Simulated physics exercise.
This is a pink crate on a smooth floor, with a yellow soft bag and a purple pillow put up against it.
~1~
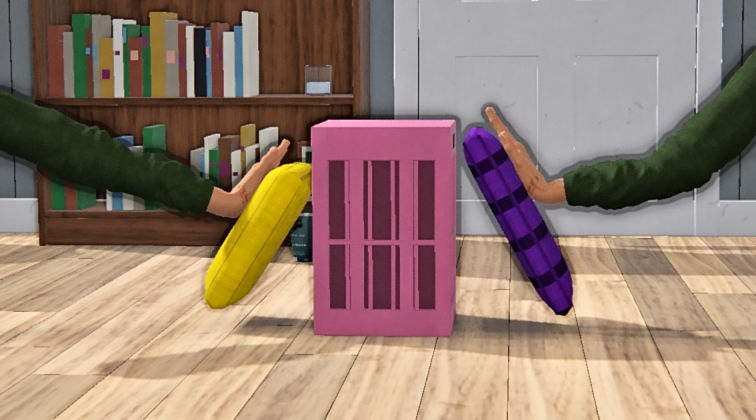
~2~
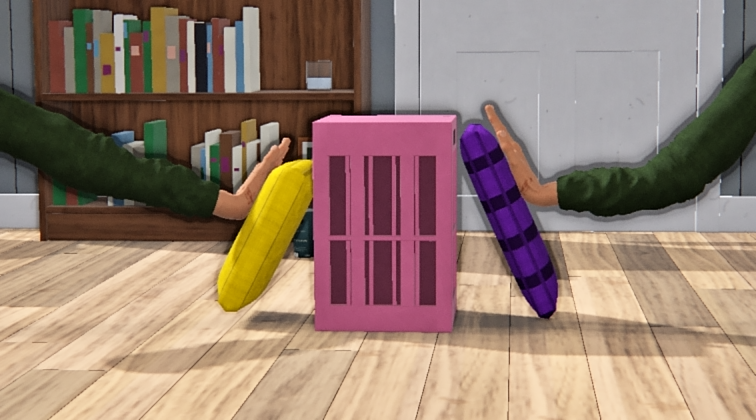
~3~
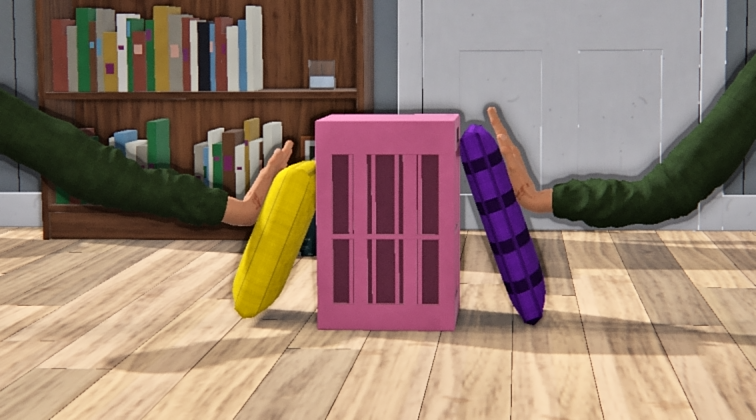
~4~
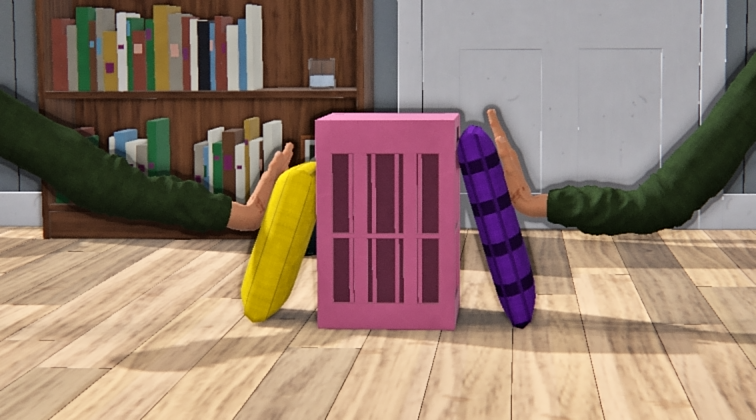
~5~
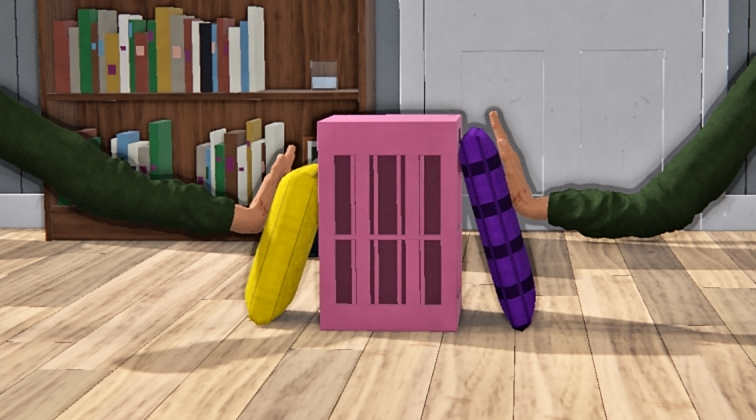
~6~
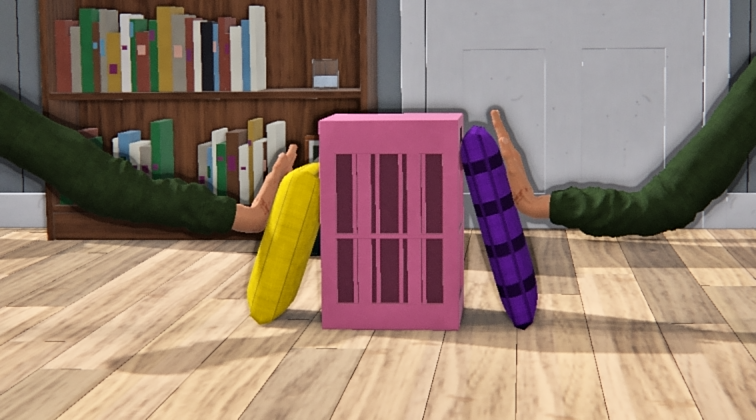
The lower ends of a yellow soft bag and a purple banded pillow slide inward over the pale plank floor of a room, seen from the front. Between them stands a pink crate with dark slots, a bookcase behind at left and a grey door at right. Green-sleeved arms keep open hands by their upper parts as both tilt more upright, the sliding slows, and the view shifts very slightly.
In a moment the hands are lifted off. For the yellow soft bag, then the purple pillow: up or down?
In the end the yellow soft bag remains propped up; the purple pillow keeps leaning.
Then, 0.20 s after the last picture, soft bag leaning near (291, 242); pillow leaning near (499, 225).
At rest, soft bag leaning near (290, 242); pillow leaning near (498, 225). The yellow soft bag keeps leaning and the purple pillow holds its lean.
